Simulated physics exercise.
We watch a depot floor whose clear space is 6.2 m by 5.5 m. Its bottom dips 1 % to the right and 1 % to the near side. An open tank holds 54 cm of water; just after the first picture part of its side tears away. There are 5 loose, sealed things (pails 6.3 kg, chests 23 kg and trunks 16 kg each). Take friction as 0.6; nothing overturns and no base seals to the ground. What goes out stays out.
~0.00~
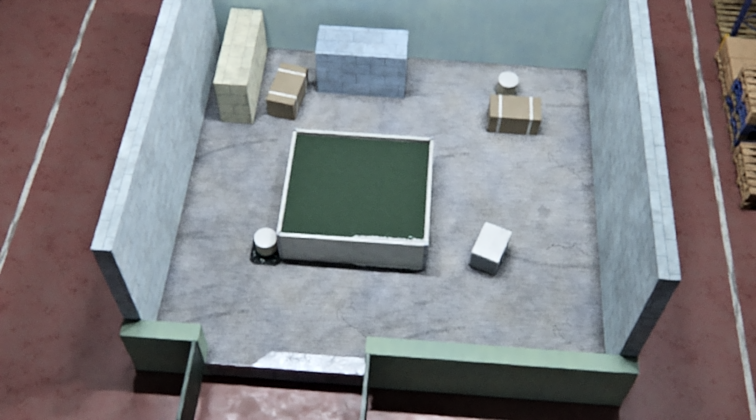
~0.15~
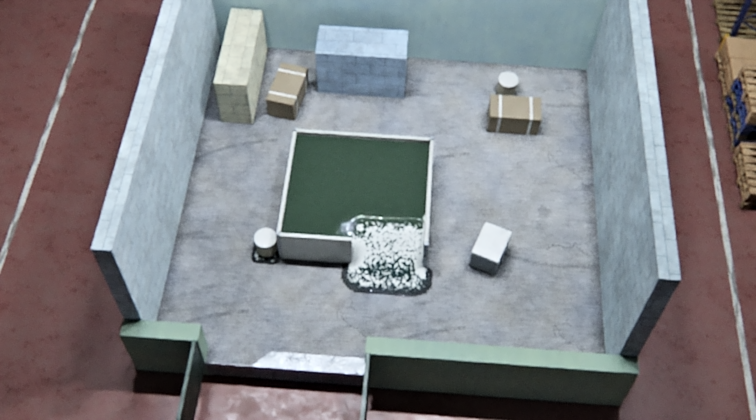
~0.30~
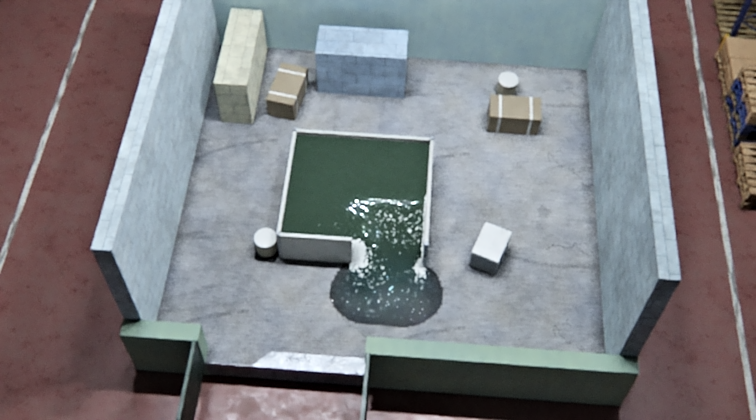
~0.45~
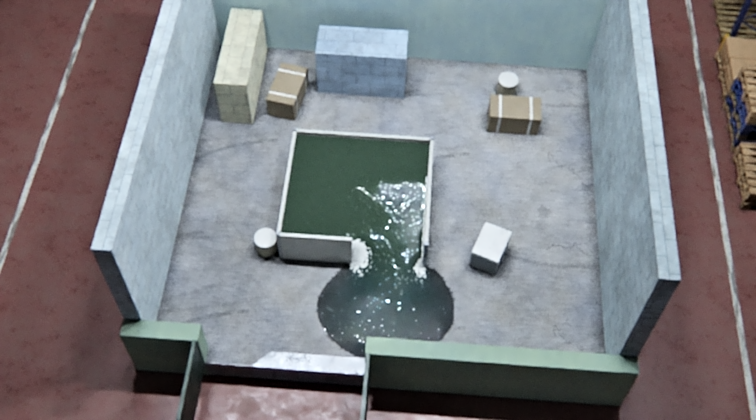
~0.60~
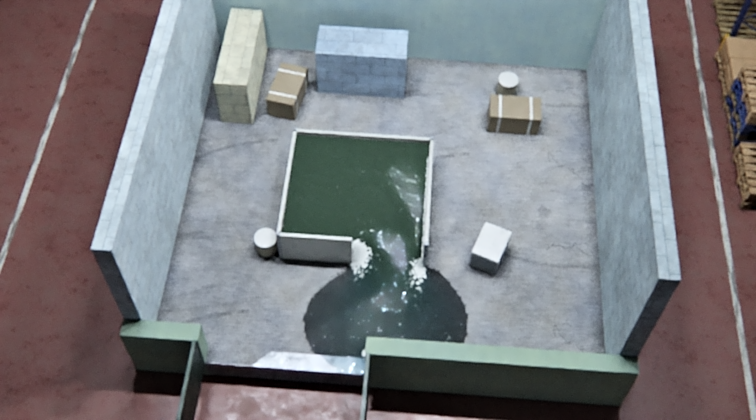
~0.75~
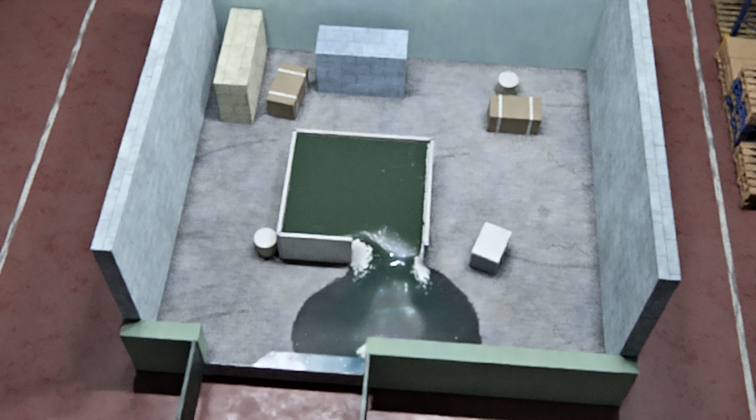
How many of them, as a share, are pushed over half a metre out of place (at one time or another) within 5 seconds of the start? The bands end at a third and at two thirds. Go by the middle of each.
That comes to less than a third.
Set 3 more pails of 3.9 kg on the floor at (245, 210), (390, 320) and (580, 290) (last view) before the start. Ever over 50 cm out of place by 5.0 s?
In that order: Short of it, more, over.
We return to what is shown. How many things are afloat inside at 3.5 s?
0 of them.
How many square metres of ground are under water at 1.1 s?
About 7.5 m2.
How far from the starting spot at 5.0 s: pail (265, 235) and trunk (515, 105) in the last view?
In turn: 0 cm, 30 cm.
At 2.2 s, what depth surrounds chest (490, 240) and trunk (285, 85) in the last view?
Roughly 0 and 0 cm.
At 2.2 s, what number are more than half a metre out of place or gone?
I count 0.
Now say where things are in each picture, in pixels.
In the first frame, a pail at (265, 237), on the bottom; a pail at (508, 79) rests on the ground; 3.7 m2 under water; 0 of 5 have shifted.
In the second frame, a pail at (265, 237), on the bottom; a pail at (508, 79), on the bottom; 4.2 m2 under water; 0 of 5 have shifted.
In the third frame, a pail at (265, 237) rests on the ground; a pail at (508, 79), on the bottom; water covers 4.9 m2; 0 of 5 have shifted.
In the fourth frame, a pail at (265, 237), on the bottom; a pail at (508, 79) rests on the ground; 5.8 m2 under water; 0 of 5 have shifted.
In the fifth frame, a pail at (265, 237) rests on the ground; a pail at (508, 79) rests on the ground; water covers 6.5 m2; 0 of 5 have shifted.
In the sixth frame, a pail at (265, 237) rests on the ground; a pail at (508, 79) rests on the ground; water covers 6.9 m2; 0 of 5 have shifted.
After 1.1 s 0 of 5 are over 50 cm from their spots; 0 afloat.
After 2.2 s 0 of 5 are over 50 cm from their spots; 0 afloat.
After 3.5 s 0 of 5 are over 50 cm from their spots; 0 afloat.
After 5.0 s 0 of 5 are over 50 cm from their spots, and 0 have been at some point; 0 afloat.
